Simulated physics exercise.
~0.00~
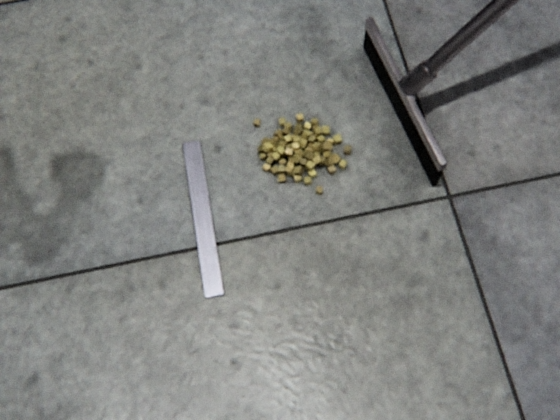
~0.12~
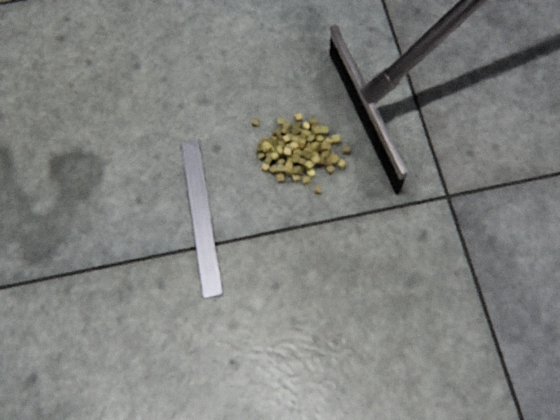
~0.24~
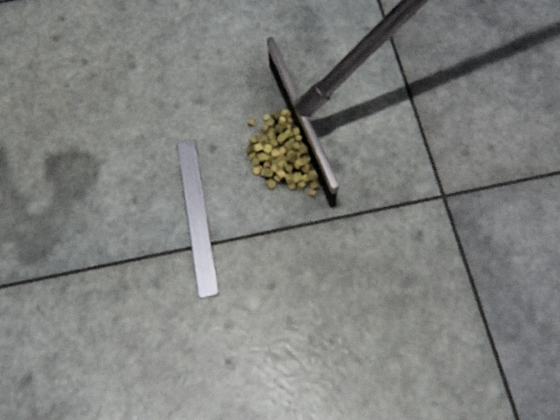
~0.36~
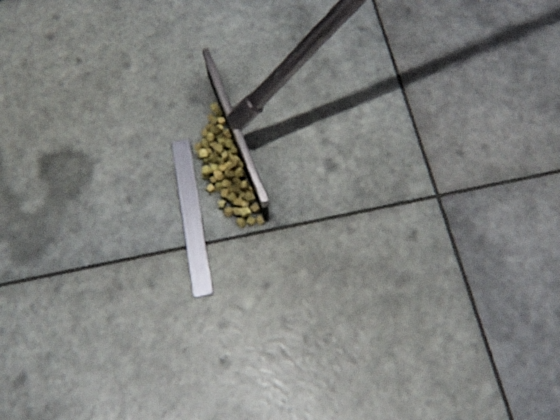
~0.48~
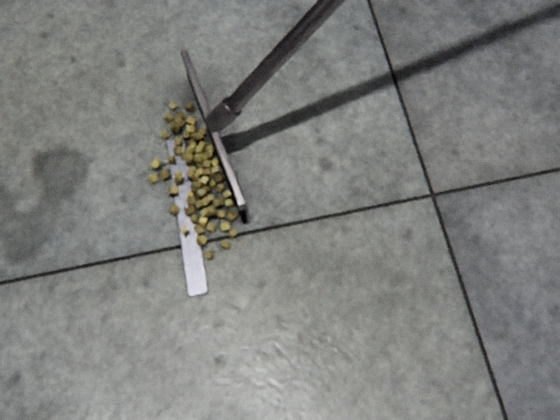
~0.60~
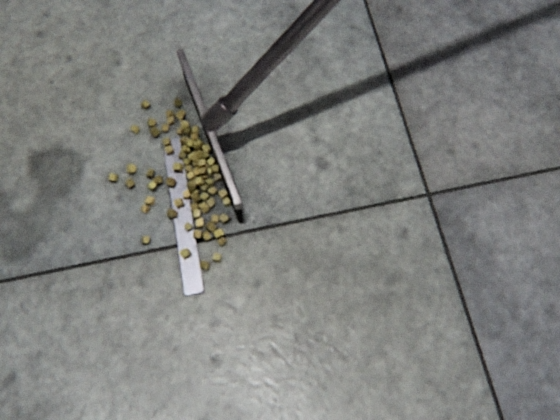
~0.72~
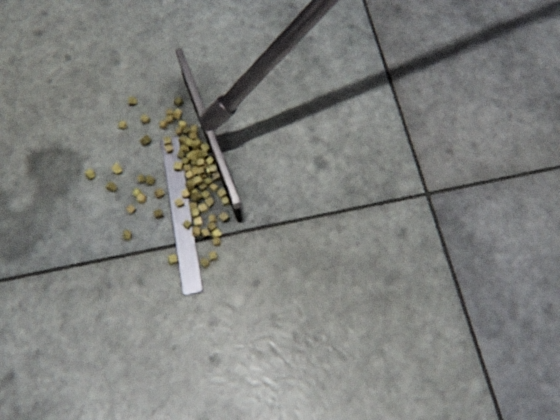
Squeegee pushing a pile of small yellowish cubes left across grey tiles, then stopping as some scatter over and past a flat metal strip.
